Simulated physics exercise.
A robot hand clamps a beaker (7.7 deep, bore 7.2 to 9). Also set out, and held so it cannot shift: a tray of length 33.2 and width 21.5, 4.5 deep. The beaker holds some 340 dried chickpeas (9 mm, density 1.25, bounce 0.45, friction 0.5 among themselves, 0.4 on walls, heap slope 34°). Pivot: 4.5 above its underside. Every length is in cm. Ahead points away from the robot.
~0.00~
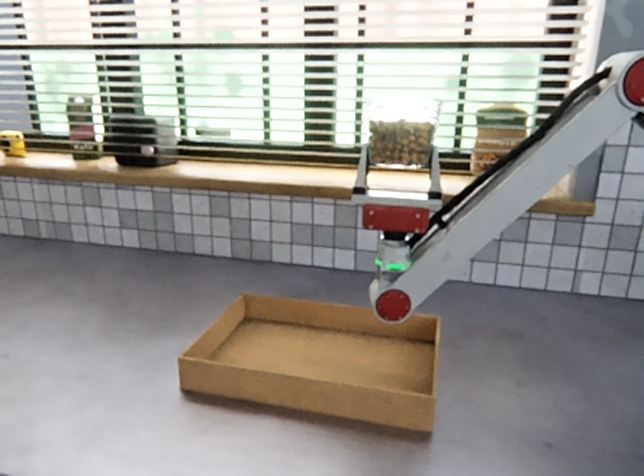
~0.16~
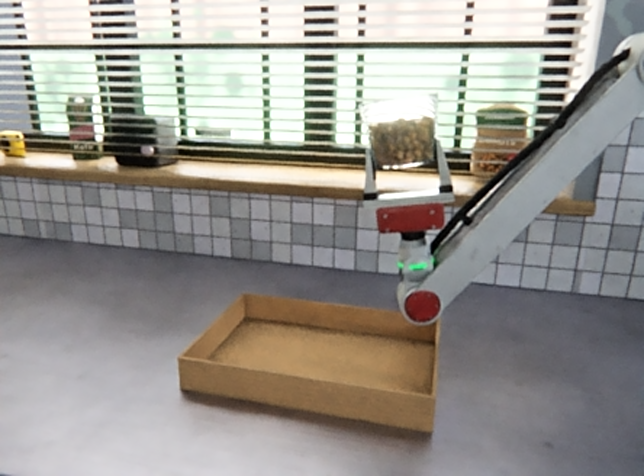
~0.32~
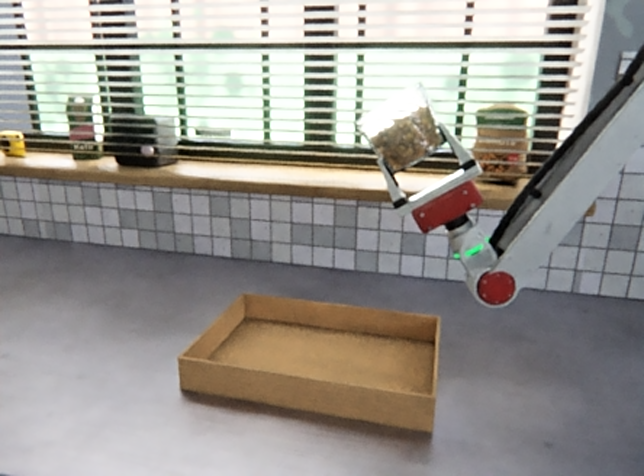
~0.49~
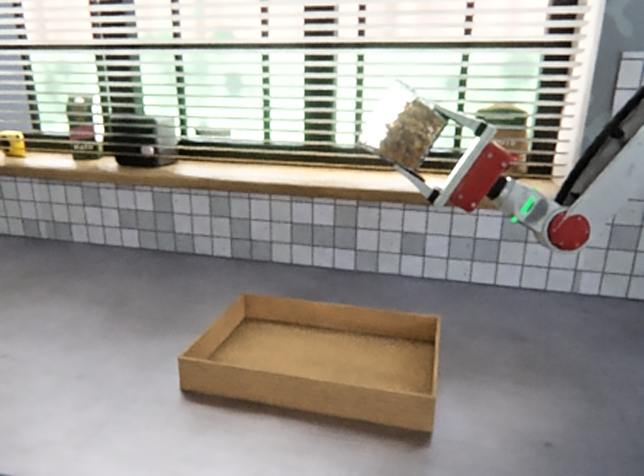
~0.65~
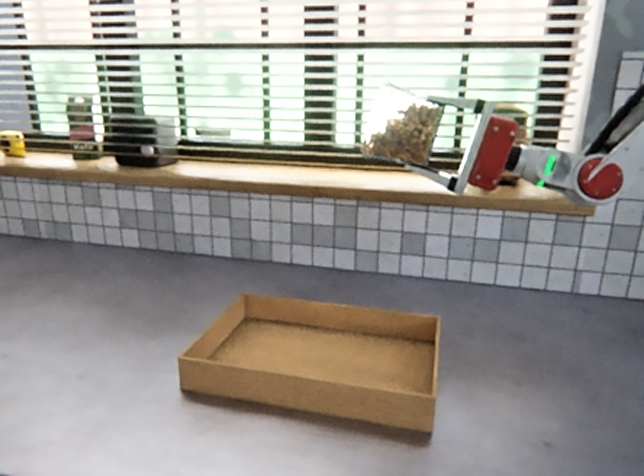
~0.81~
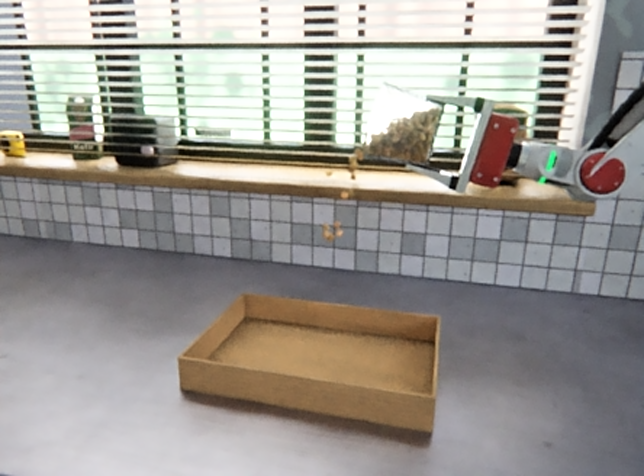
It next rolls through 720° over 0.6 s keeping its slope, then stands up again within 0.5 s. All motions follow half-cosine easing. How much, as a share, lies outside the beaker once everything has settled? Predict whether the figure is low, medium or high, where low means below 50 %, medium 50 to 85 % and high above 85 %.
Low.
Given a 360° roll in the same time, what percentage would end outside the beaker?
Estimate: Approx. 40 per cent.
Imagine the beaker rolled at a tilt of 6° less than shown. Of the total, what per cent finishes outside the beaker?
I'd say close to 20 in a hundred.
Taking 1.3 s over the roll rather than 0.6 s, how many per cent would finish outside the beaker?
Then about 60 per cent.
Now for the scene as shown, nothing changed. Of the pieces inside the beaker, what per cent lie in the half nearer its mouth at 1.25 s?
About 45 %.
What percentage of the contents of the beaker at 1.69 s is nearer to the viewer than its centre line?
About 55 %.
After 1.25 s, tipped 78°, highest piece 40 above the table; 251 in the beaker, 48 in the tray, 5 on the table or floor, 39 in flight or on a rim.
After 1.69 s, tipped 32°, highest piece 36 above the table; 211 in the beaker, 96 in the tray, 17 on the table or floor, 19 in flight or on a rim.
After 2.11 s, upright, highest piece 38 above the table; 210 in the beaker, 102 in the tray, 31 on the table or floor.
After 2.81 s, upright, highest piece 38 above the table; 210 in the beaker, 102 in the tray, 31 on the table or floor.
In the end, 210 in the beaker, 102 in the tray, 31 on the table or floor. That is 39 % outside the beaker.
